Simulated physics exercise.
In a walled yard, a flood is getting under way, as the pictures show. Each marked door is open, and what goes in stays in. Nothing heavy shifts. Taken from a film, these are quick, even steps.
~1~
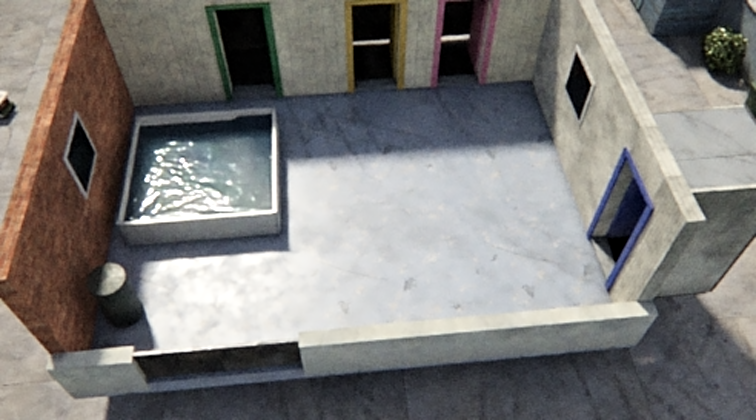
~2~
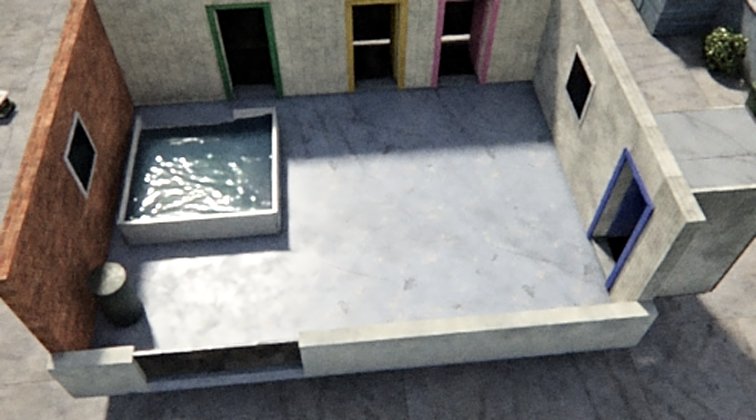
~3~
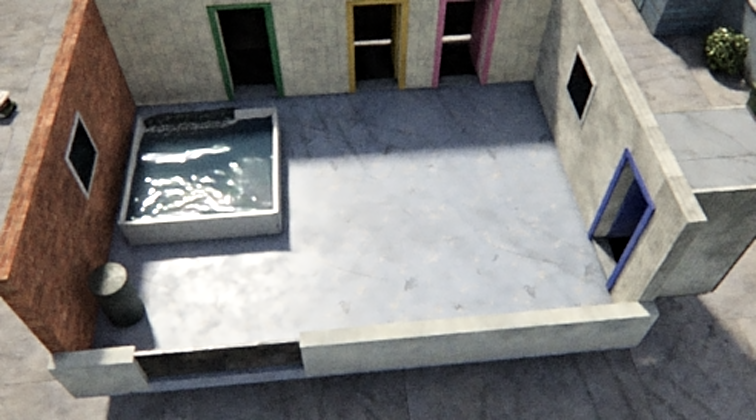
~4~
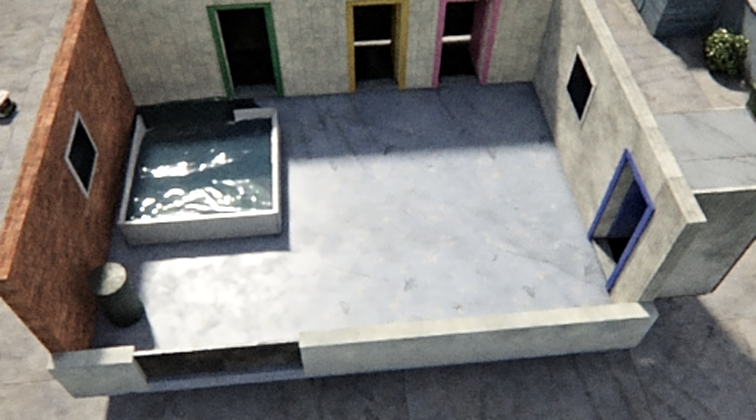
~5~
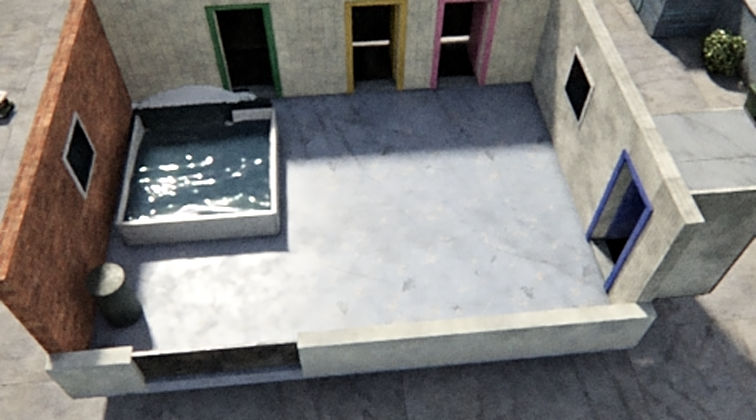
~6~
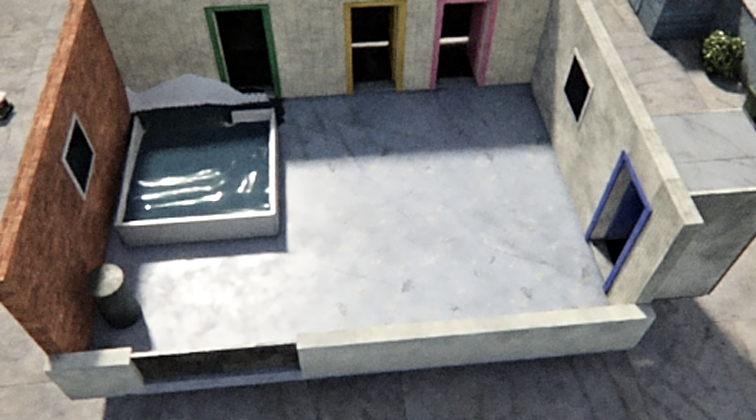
Water rippling in a square tank, then pouring out through a gap in its far side and spreading behind it.
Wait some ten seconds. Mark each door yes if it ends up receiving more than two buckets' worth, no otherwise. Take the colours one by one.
Blue door - no, pink door - no, yellow door - no, green door - yes.
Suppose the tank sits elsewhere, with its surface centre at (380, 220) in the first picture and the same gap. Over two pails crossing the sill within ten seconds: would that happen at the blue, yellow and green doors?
Blue: Within the limit; yellow: Exceeds the limit; green: Exceeds the limit.
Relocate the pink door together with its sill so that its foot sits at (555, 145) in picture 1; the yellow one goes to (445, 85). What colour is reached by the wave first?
It is the door marked green.
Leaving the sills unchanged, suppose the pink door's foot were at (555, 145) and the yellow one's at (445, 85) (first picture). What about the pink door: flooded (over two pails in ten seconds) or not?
Well, the pink door tops it.
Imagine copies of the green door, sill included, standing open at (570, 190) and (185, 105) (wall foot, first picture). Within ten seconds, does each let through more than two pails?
So the first doesn't reach it, and then the second tops it.
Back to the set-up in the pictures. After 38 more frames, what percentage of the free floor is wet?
Around 80 percent.
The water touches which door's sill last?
That is the door marked blue.
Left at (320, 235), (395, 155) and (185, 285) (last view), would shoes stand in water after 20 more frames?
Result, as listed: Not wetted / wetted / wetted.
A moment on, water covers 10 % of the floor; the blue door not reached, the pink door not reached, the yellow door not reached, the green door under two buckets in.
Next, water covers 20 % of the floor; the blue door not reached, the pink door not reached, the yellow door wet at the sill, nothing in, the green door over two buckets in.
Then, water covers 45 % of the floor; the blue door not reached, the pink door wet at the sill, nothing in, the yellow door wet at the sill, nothing in, the green door over two buckets in.
Later, water covers 80 % of the floor; the blue door wet at the sill, nothing in, the pink door wet at the sill, nothing in, the yellow door wet at the sill, nothing in, the green door over two buckets in.
In the end, water covers 95 % of the floor; the blue door wet at the sill, nothing in, the pink door under two buckets in, the yellow door wet at the sill, nothing in, the green door over two buckets in.
